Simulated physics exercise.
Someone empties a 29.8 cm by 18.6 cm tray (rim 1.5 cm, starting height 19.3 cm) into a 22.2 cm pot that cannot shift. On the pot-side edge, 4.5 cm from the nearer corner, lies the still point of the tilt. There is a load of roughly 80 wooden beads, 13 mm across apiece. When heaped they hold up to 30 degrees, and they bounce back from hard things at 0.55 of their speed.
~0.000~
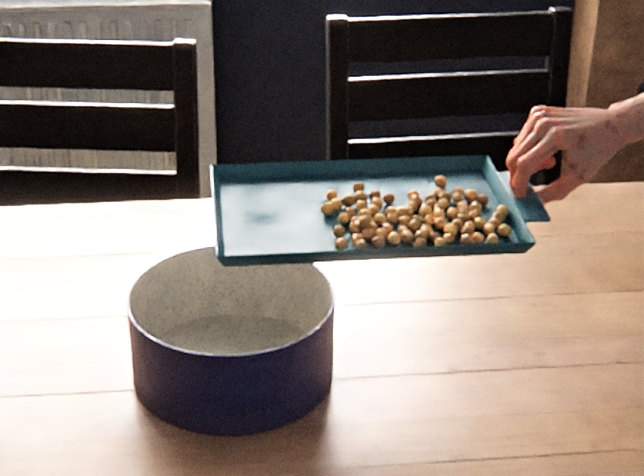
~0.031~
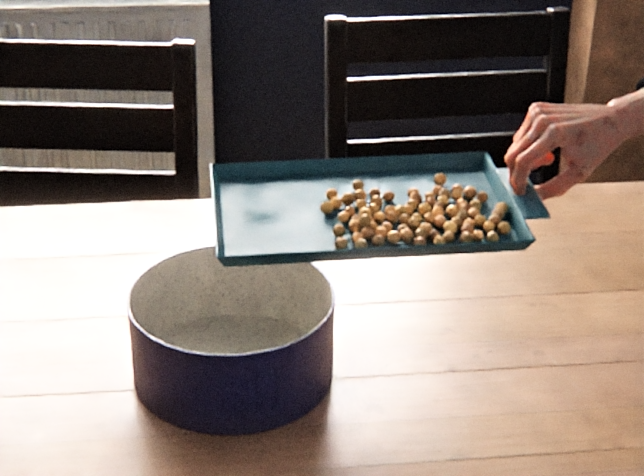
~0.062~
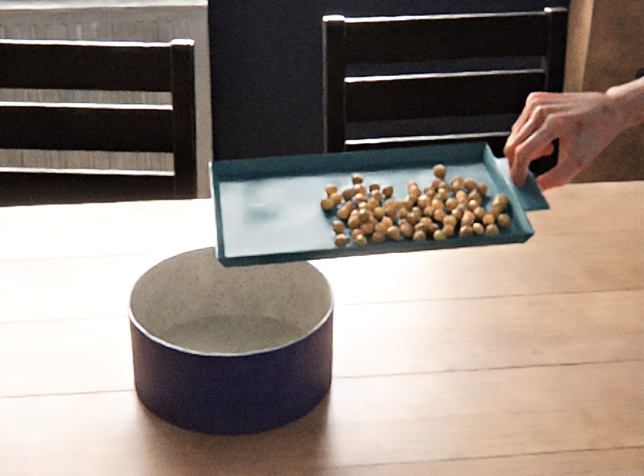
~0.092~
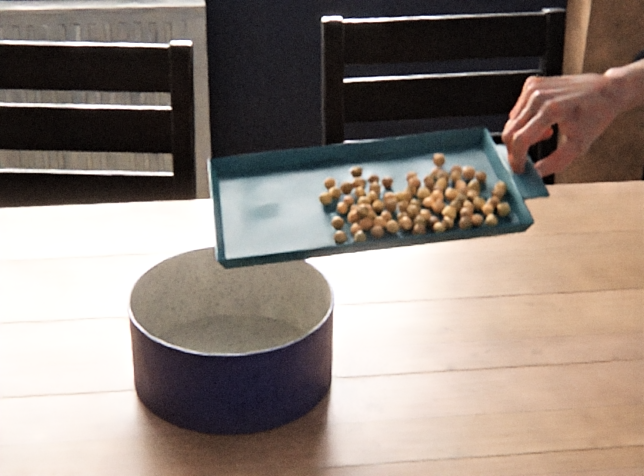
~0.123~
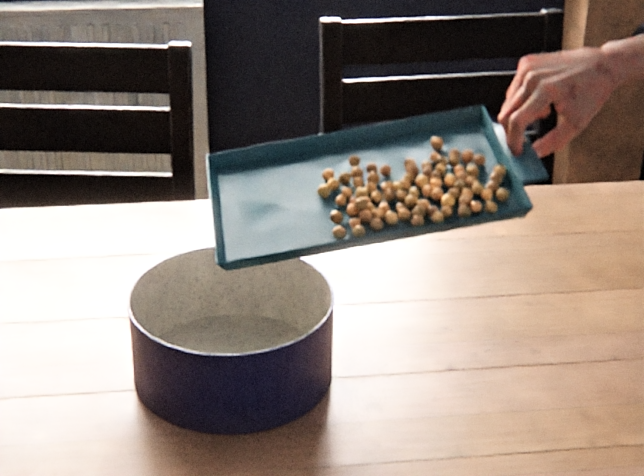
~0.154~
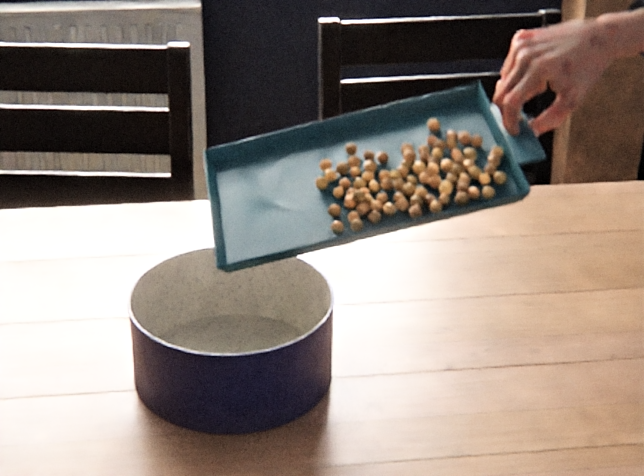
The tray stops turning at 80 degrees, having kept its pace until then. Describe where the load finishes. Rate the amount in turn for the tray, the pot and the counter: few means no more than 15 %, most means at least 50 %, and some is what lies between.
Left on the tray: Few; pot: Few; counter: Most.
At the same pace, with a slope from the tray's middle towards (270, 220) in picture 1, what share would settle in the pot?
Roughly 45 per cent.
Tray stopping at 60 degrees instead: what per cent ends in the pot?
Roughly 10 percent.
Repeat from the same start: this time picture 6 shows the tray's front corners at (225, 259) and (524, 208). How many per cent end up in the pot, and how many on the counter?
Final per cent - pot 15, counter 85.
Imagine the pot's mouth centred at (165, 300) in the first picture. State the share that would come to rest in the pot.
Some 15 per cent.
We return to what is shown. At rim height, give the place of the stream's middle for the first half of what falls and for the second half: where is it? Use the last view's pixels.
I'd mark about (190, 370) for the first half, then (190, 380) for the second.
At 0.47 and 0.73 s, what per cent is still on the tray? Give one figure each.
The figures go 100 and then 0.
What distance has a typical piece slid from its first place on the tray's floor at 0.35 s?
Displacement on the tray: Roughly 3 cm.
After 0.35 s, tilt 51 degrees; the tray holds 100 %, the pot 0 %.
After 0.47 s, tilt 71 degrees; the tray holds 100 %, the pot 0 %.
Then, at 0.73 s, tilt 80 degrees; the tray holds 0 %, the pot 5 %.
By 1.9 s all is still; tray 0 %, pot 5 %, counter 95 %.
